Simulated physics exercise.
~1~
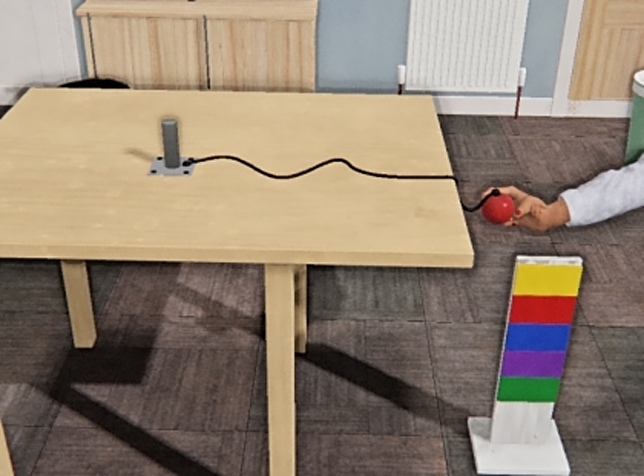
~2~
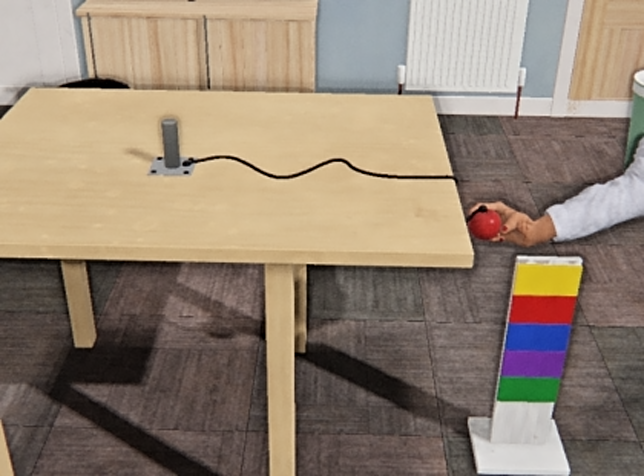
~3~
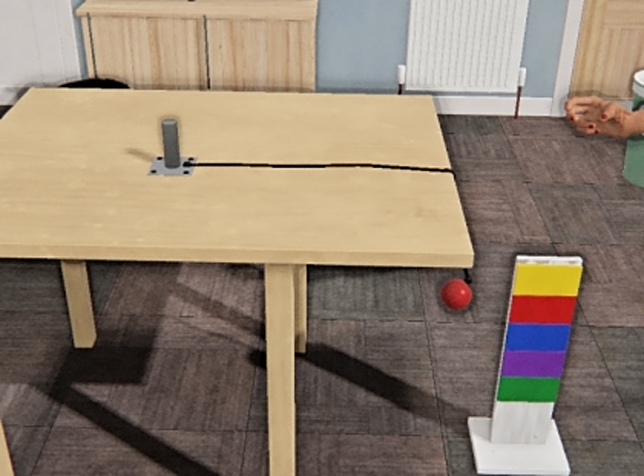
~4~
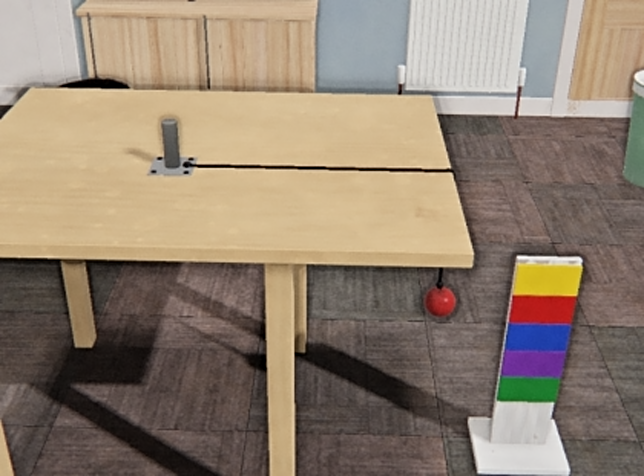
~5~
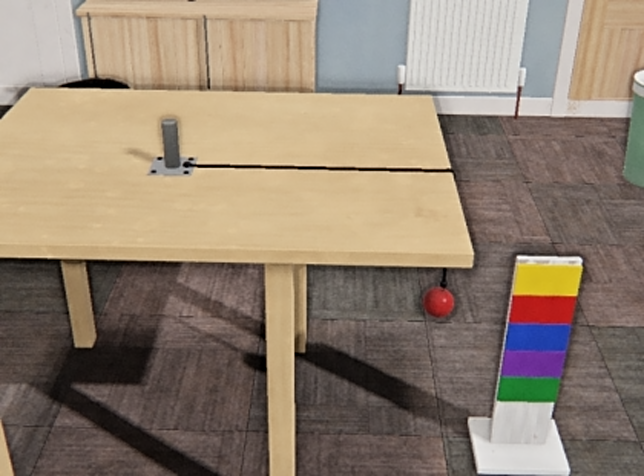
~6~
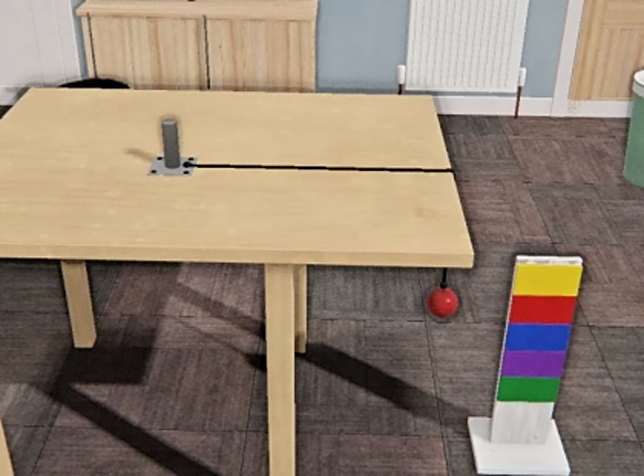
In a room with a wooden table, a hand held a red ball on a black cord just past the table's edge, then let go and drew back; the ball dropped, the cord pulled straight, and it ended up hanging level with the board's red band.
